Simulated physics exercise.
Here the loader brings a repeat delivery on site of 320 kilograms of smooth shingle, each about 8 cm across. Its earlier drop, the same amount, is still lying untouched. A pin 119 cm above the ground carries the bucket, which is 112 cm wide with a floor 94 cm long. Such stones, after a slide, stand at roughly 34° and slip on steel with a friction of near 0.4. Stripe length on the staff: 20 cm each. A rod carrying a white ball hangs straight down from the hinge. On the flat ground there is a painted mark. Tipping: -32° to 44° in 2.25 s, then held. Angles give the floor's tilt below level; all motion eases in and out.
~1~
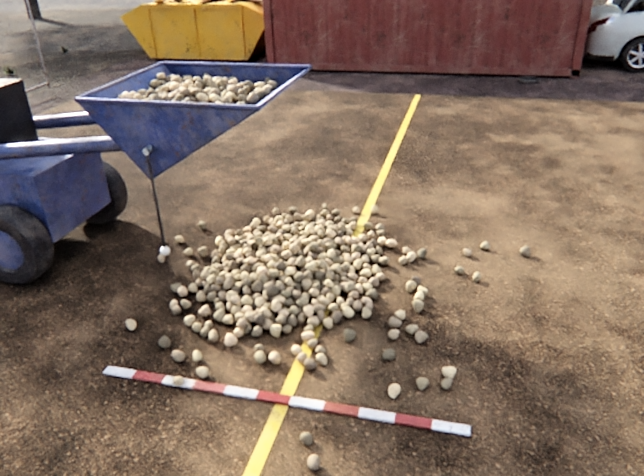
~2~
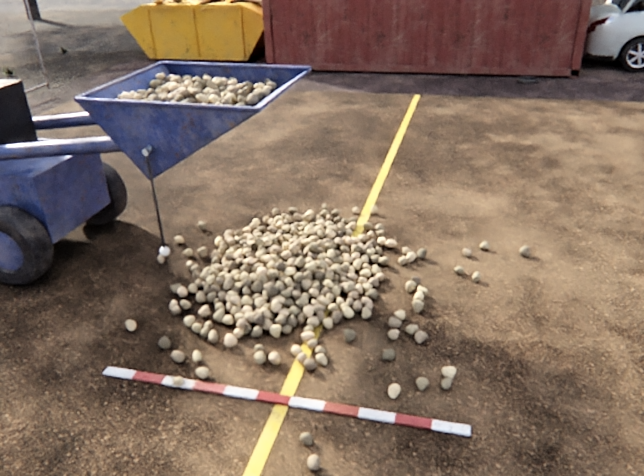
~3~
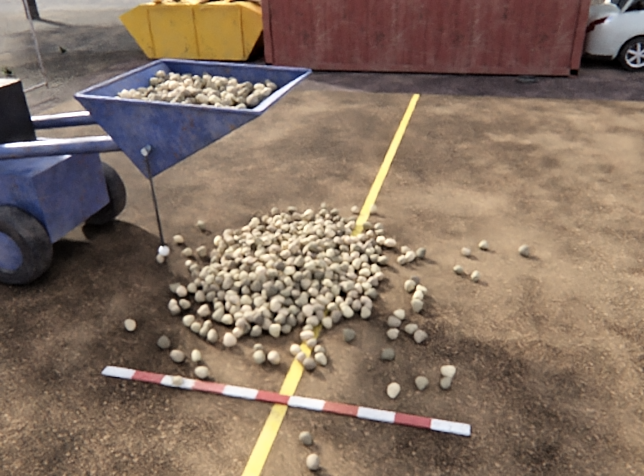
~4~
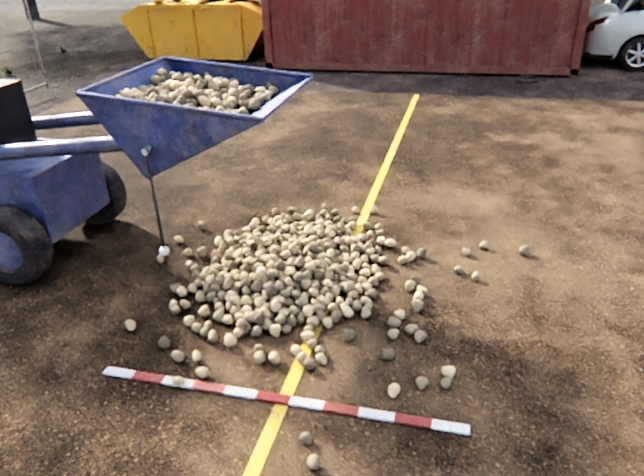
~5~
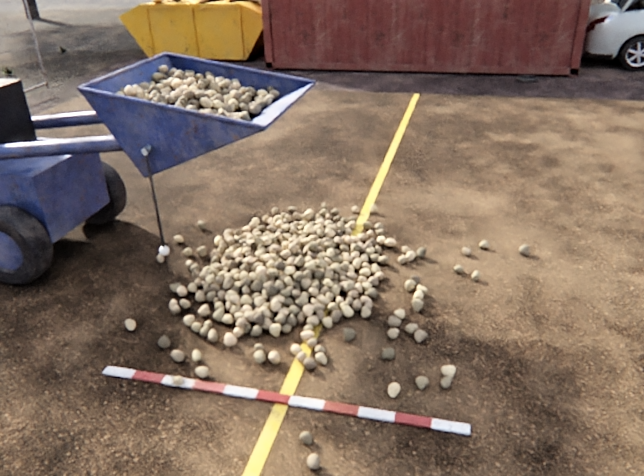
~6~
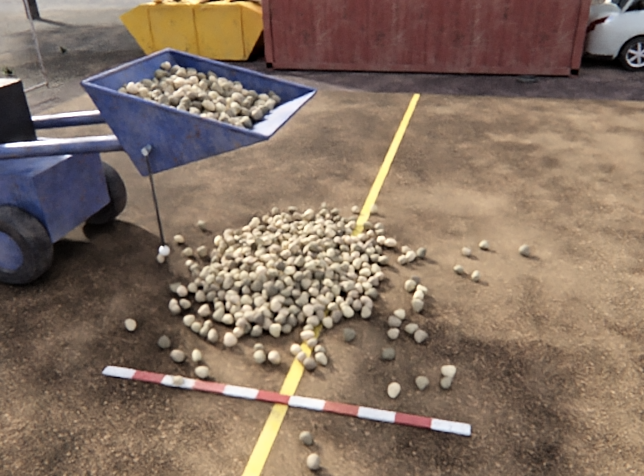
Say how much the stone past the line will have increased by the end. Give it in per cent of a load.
It will have increased by about 55 per cent of a load.
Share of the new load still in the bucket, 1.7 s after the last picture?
Roughly 5 parts in a hundred of the load.
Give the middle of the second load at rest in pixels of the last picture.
(334, 267).
Then, 1.1 s after the last picture the floor is at 32°; in per cent of one load, 88 in the bucket, 95 short of the line, 17 past the line; the foremost stones are at (469, 295).
Then, 1.7 s after the last picture the floor is at 44°; in per cent of one load, 3 in the bucket, 142 short of the line, 55 past the line; the foremost stones are at (469, 295).
Then, 2.1 s after the last picture the floor is at 44°; in per cent of one load, 0 in the bucket, 129 short of the line, 71 past the line; the foremost stones are at (472, 282).
Then, 4.7 s after the last picture the floor is at 44°; in per cent of one load, 0 in the bucket, 128 short of the line, 72 past the line; the foremost stones are at (485, 258). Net gain past the line, 55.
